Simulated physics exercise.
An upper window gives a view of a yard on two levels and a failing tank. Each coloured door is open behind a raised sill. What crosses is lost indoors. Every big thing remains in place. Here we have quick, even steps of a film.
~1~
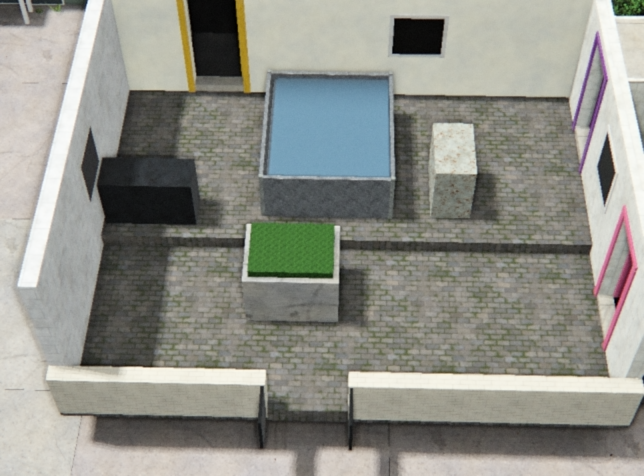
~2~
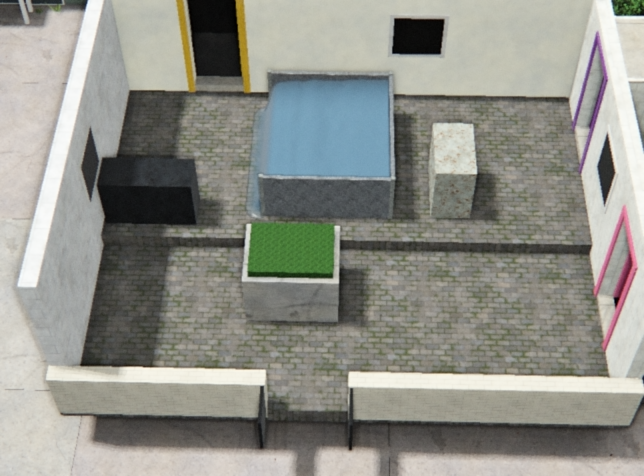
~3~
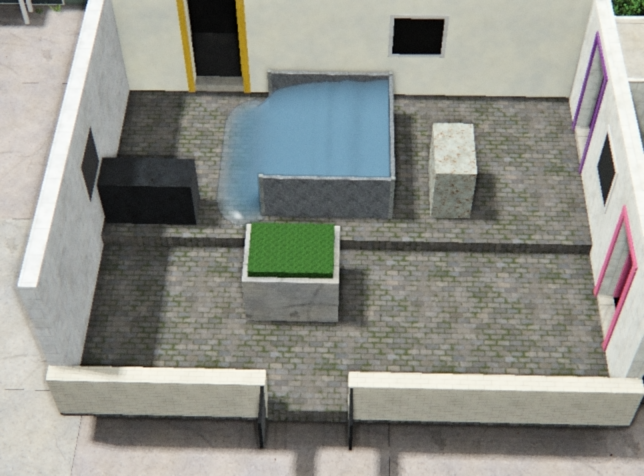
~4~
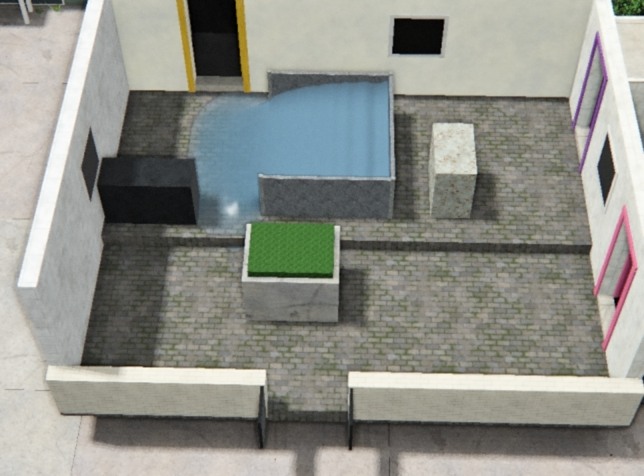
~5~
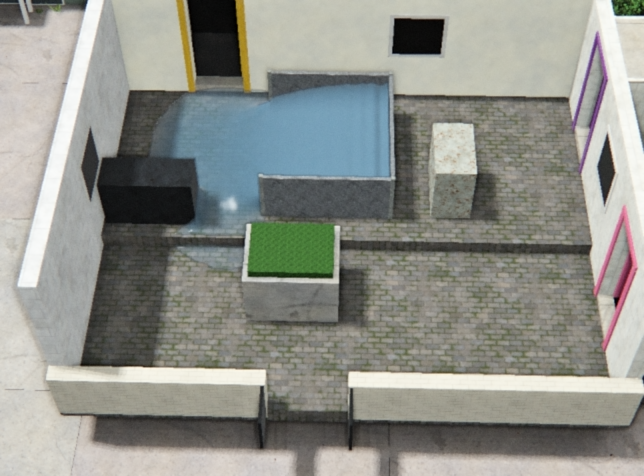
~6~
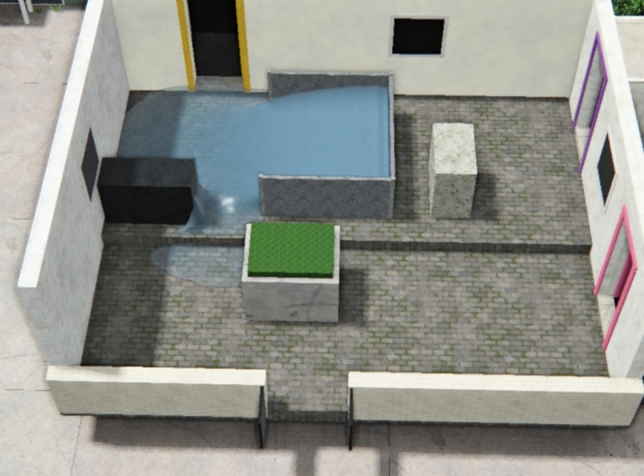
At first, an open tank of blue water stands whole and still on the upper level of a walled yard. Water then pours from its left side and spreads across the paving to a dark block, before fanning out behind it and running over the step onto the lower level.
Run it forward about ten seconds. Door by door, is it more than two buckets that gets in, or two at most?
Yellow door - more than two; purple door - two at most; pink door - two at most.
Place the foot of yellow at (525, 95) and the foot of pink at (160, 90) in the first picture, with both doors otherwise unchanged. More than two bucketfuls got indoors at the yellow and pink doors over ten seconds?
Lab note - yellow door stays within, pink door overshoots.
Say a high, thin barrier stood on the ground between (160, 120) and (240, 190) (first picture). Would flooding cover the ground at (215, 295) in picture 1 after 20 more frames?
At that spot: Submerged.
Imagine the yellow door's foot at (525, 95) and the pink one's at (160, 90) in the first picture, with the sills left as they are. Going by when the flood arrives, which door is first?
The pink one.
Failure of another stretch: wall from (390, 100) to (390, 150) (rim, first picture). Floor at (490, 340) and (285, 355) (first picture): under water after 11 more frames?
As listed: Submerged, unflooded.
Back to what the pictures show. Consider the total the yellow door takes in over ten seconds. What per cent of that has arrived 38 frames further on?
My estimate is close to 95 per cent.
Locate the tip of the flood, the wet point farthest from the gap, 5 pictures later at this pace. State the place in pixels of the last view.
I'd say around (88, 331).
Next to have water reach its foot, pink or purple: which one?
Answer: The door marked purple.
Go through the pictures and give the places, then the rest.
The first picture shows the open tank at (328, 127) is whole and still.
In the second picture, the front is at a hidden place, out from the gap at (269, 150).
In the third picture, water pours out at (269, 150) and has run to (250, 104).
In the fourth picture, the front is at (238, 92), out from the gap at (269, 152).
In the fifth picture, the front is at (195, 91), out from the gap at (269, 153).
In the sixth picture, the front is at a hidden place, out from the gap at (269, 153).
A moment on, water covers 25 % of the floor; the yellow door under two buckets in, the purple door not reached, the pink door not reached.
Next, water covers 35 % of the floor; the yellow door over two buckets in, the purple door not reached, the pink door not reached.
Then, water covers 45 % of the floor; the yellow door far over two buckets in, the purple door not reached, the pink door not reached.
Later, water covers 80 % of the floor; the yellow door far over two buckets in, the purple door under two buckets in, the pink door not reached.
In the end, water covers 90 % of the floor; the yellow door far over two buckets in, the purple door under two buckets in, the pink door under two buckets in.
